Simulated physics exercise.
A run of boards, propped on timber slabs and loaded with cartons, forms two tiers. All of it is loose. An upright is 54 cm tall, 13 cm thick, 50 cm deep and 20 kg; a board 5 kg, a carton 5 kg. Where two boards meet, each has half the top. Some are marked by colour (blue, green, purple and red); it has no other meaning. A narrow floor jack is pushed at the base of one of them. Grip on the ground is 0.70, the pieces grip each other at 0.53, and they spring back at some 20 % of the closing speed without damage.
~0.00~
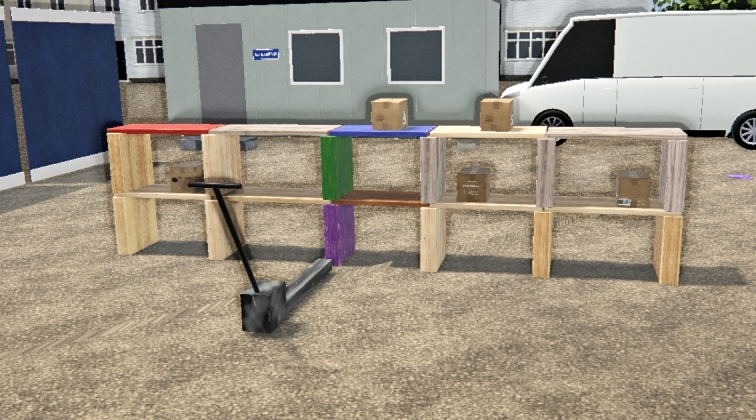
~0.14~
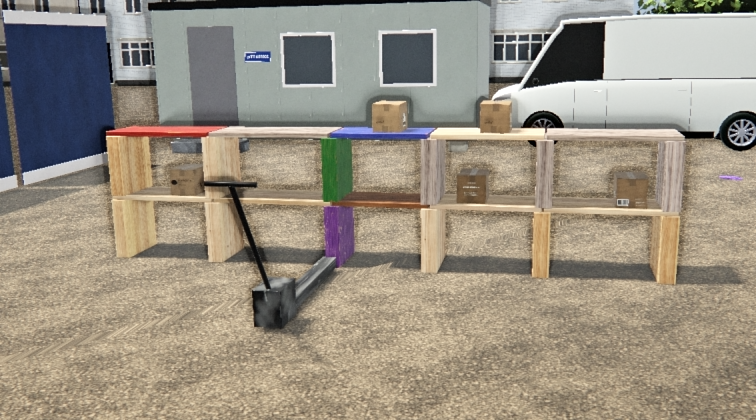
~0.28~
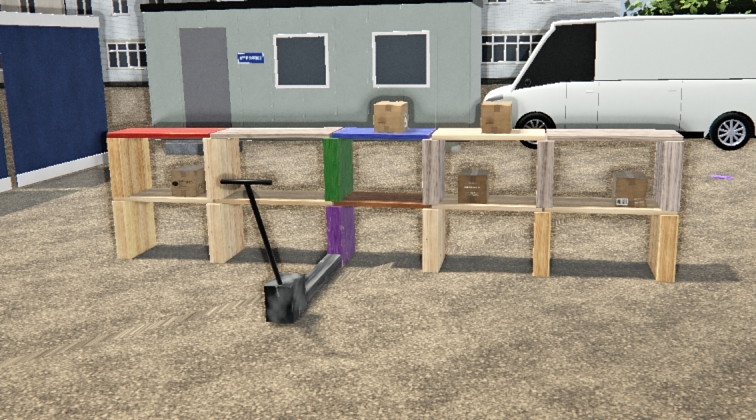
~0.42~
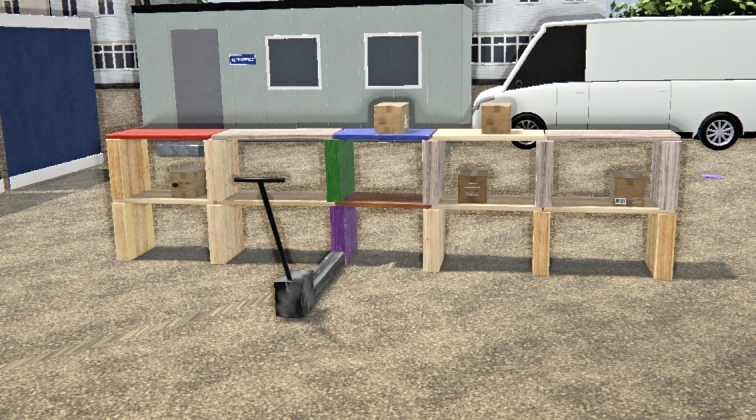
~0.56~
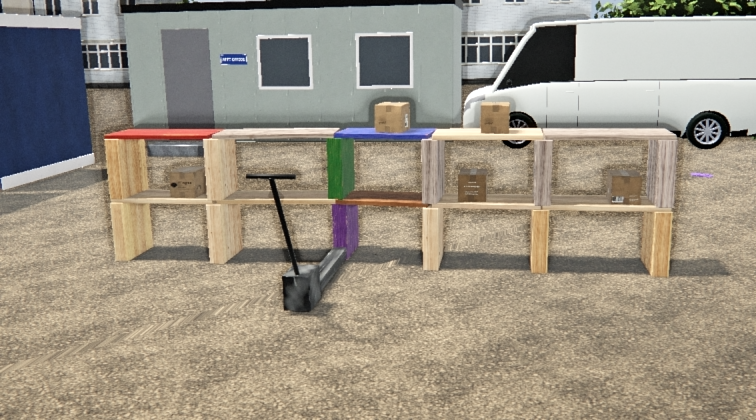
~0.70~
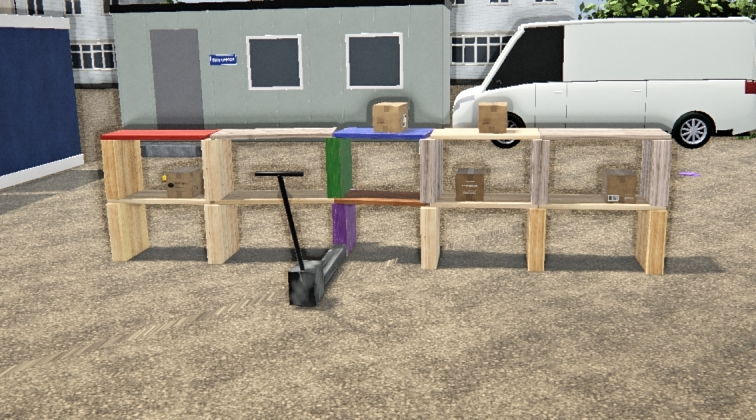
Black T-handled floor jack sliding up to a two-tier board shelf with cartons, then nudging the purple lower upright slightly.
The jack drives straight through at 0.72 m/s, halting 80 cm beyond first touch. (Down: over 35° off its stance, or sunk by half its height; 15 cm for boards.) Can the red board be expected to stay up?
In the end the red board remains up.
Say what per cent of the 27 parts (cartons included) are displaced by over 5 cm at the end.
25 per cent.
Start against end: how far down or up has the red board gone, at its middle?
About 0 cm lower.
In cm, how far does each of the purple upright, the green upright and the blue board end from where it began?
Purple 80, green 70, blue 90.
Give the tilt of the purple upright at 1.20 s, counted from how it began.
Roughly 0°.
Around 1.20 s, none of the 27 pieces down, 15 disturbed; red board displaced 29 mm; blue board displaced 13 cm.
Around 1.54 s, 6 of the 27 pieces down; red board displaced 44 mm; green upright tipped 56°, 30 cm lower.
Around 1.88 s, 6 of the 27 pieces down; red board displaced 48 mm; green upright on its side.
Finally (3.0 s), 6 of the 27 pieces down; red board displaced 48 mm; green upright on its side; blue board tipped 41°, 85 cm lower. Seen by the last camera, middles, red board near (158, 134), green upright near (309, 231).
